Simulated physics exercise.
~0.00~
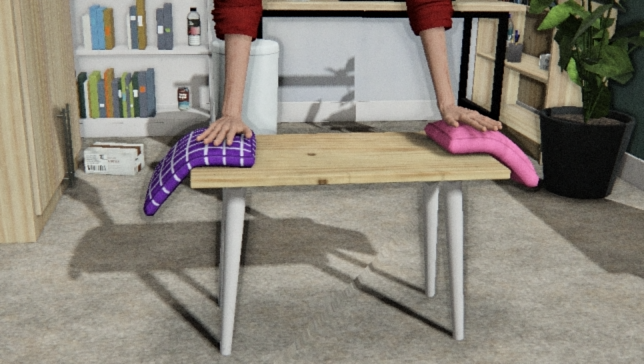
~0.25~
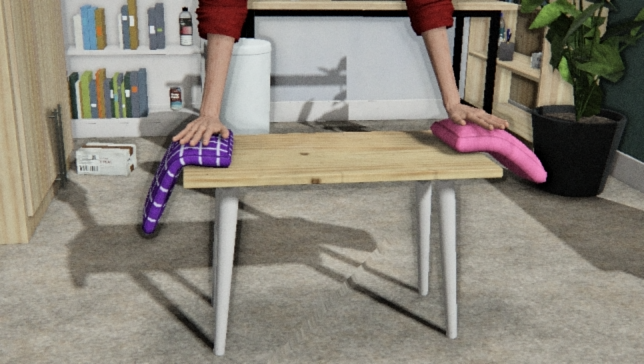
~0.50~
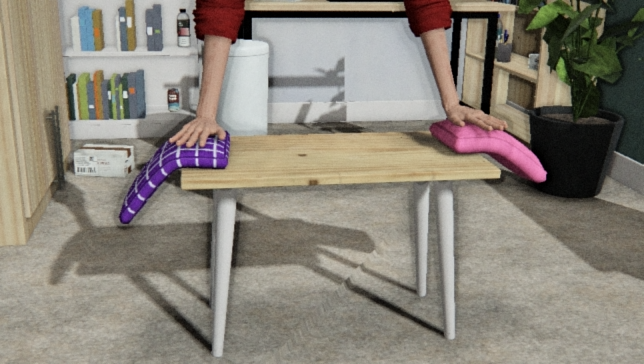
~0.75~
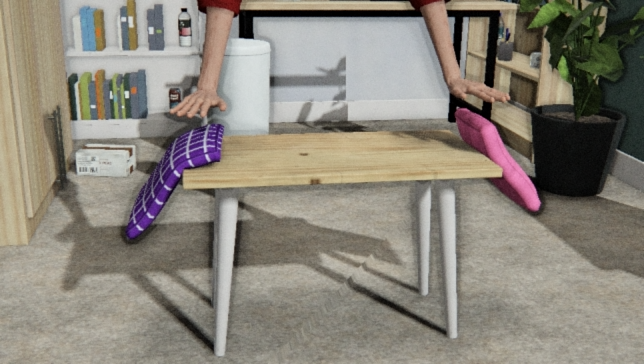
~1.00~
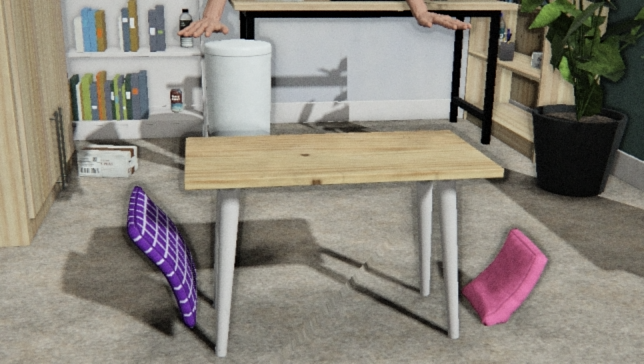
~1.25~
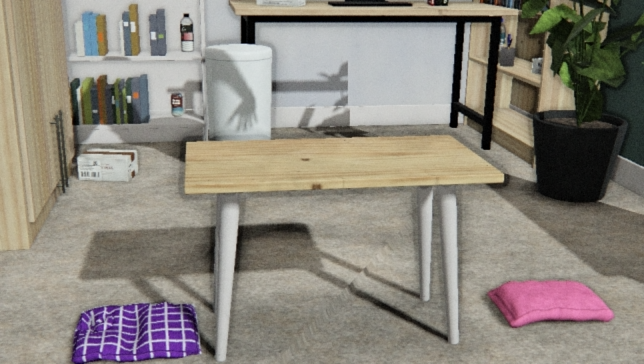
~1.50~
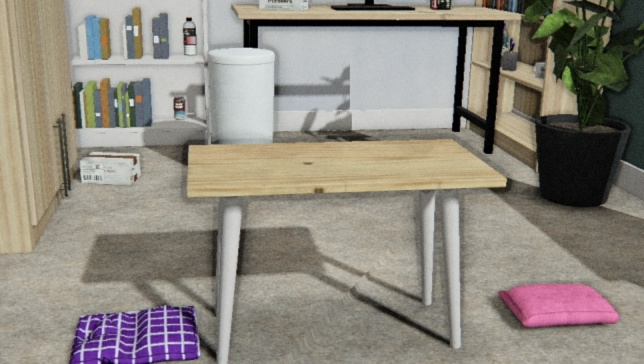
The footage shows two hands pressing a purple checked pad and a pink cushion-like sack over opposite ends of a wooden table. The hands lift away, both objects slip off and fall, and they end up lying on the floor on either side.
